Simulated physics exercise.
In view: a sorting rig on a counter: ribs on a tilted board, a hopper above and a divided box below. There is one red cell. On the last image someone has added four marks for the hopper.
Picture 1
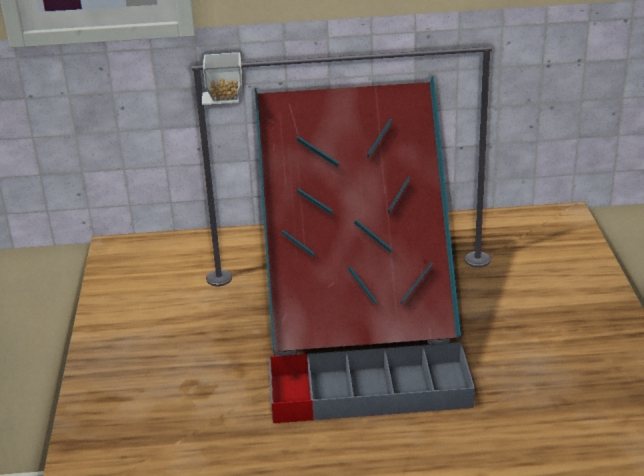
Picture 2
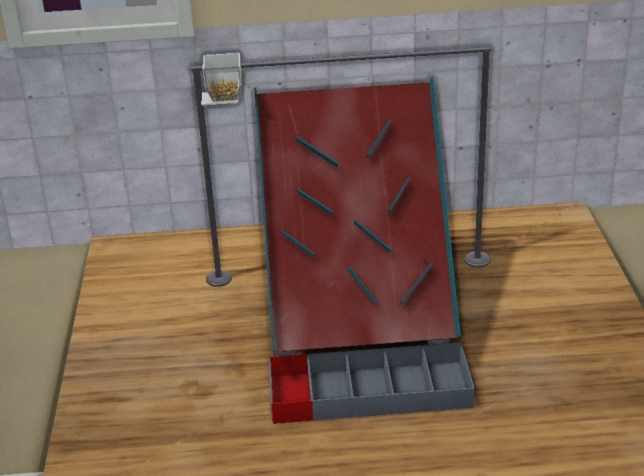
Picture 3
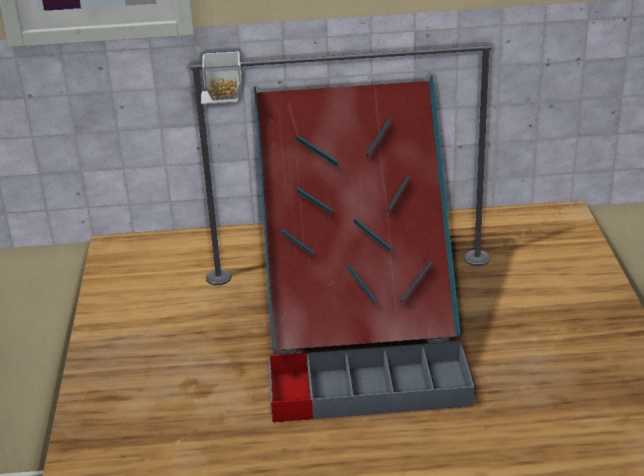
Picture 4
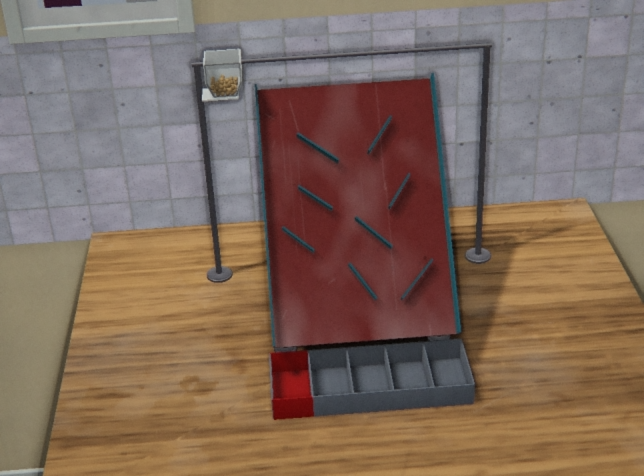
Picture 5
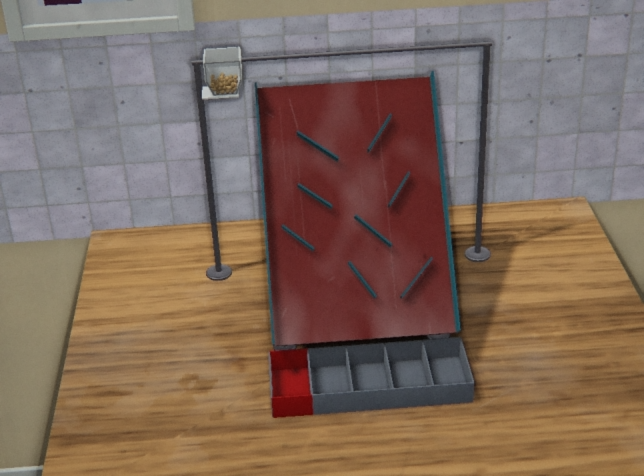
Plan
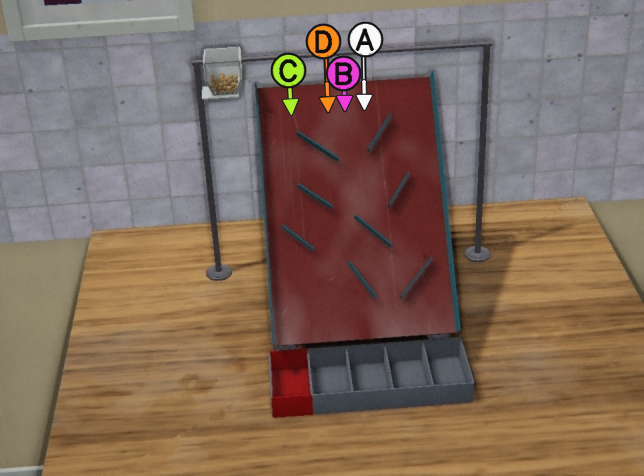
On a wooden counter, a small hopper hangs above a tilted red ribbed board and a divided box, with nothing visibly moving.
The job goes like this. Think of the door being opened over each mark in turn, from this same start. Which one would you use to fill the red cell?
C.
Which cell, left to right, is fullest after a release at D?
The third from the left.
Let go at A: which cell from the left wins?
The second.
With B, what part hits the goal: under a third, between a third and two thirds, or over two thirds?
Mark B gives under a third.
On the marked copy, mark A meets the board at (364, 104); mark B meets the board at (344, 105); mark C meets the board at (291, 109); mark D meets the board at (328, 106).
With A, a stray few in the red cell, nearly all in other cells, a stray few outside the box.
With B, a stray few in the red cell, nearly all in other cells.
With C, about a third in the red cell, about two thirds in other cells.
With D, a stray few in the red cell, nearly all in other cells.
